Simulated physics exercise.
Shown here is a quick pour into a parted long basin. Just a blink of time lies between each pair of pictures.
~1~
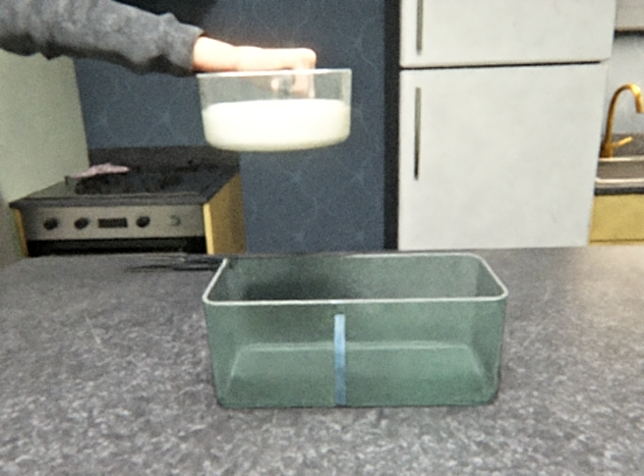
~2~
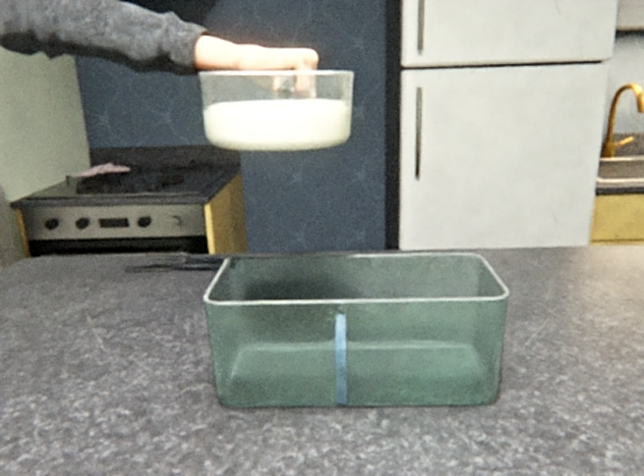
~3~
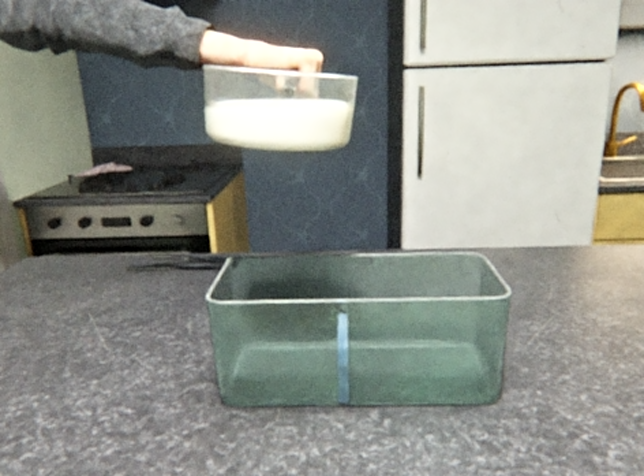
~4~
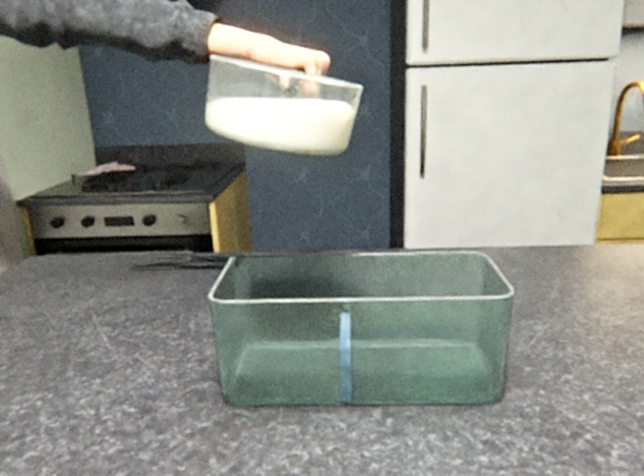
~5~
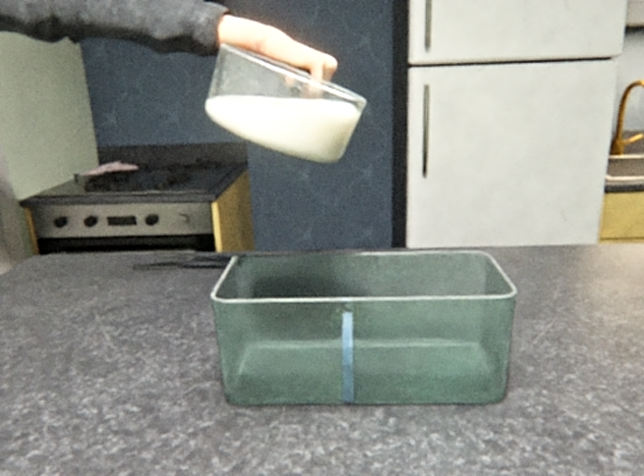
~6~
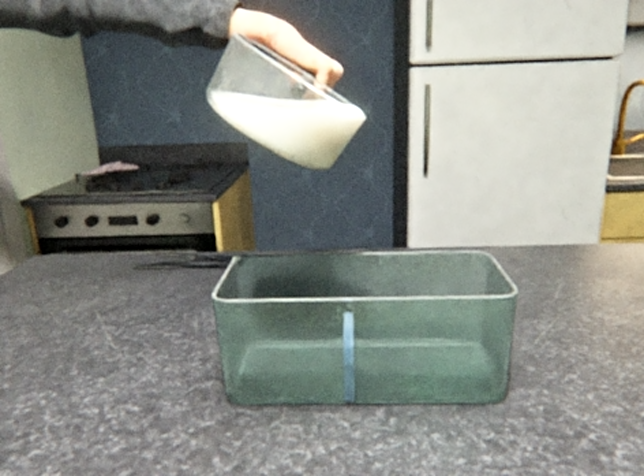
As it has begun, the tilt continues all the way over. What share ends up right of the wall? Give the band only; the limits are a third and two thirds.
More than two thirds.
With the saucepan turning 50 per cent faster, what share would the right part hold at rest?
I'd say close to 85 %.
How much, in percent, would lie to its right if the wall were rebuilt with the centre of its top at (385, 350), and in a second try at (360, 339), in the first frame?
About 50 per cent on the first try, and 80 per cent on the second.
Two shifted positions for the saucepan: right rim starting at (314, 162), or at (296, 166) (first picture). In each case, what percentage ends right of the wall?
About 55 % the first time, about 35 % the second.
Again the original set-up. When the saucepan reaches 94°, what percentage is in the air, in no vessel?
Estimate: Some 55 per cent.
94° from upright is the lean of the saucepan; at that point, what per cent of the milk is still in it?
About 25 % remains.
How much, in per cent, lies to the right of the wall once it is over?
Roughly 90 %.
A moment on, the saucepan is tipped on its side and 25 per cent is still to pour, 0 is left of the wall and 19 right of it.
Next, the saucepan is tipped right over and 5 per cent is still to pour, 5 is left of the wall and 78 right of it.
Then the saucepan is tipped right over and 0 per cent is still to pour, 8 is left of the wall and 88 right of it.
Later the saucepan is tipped right over and 0 per cent is still to pour, 8 is left of the wall and 90 right of it.
At rest 8 per cent lies left of the wall, 90 right of it and 2 outside.
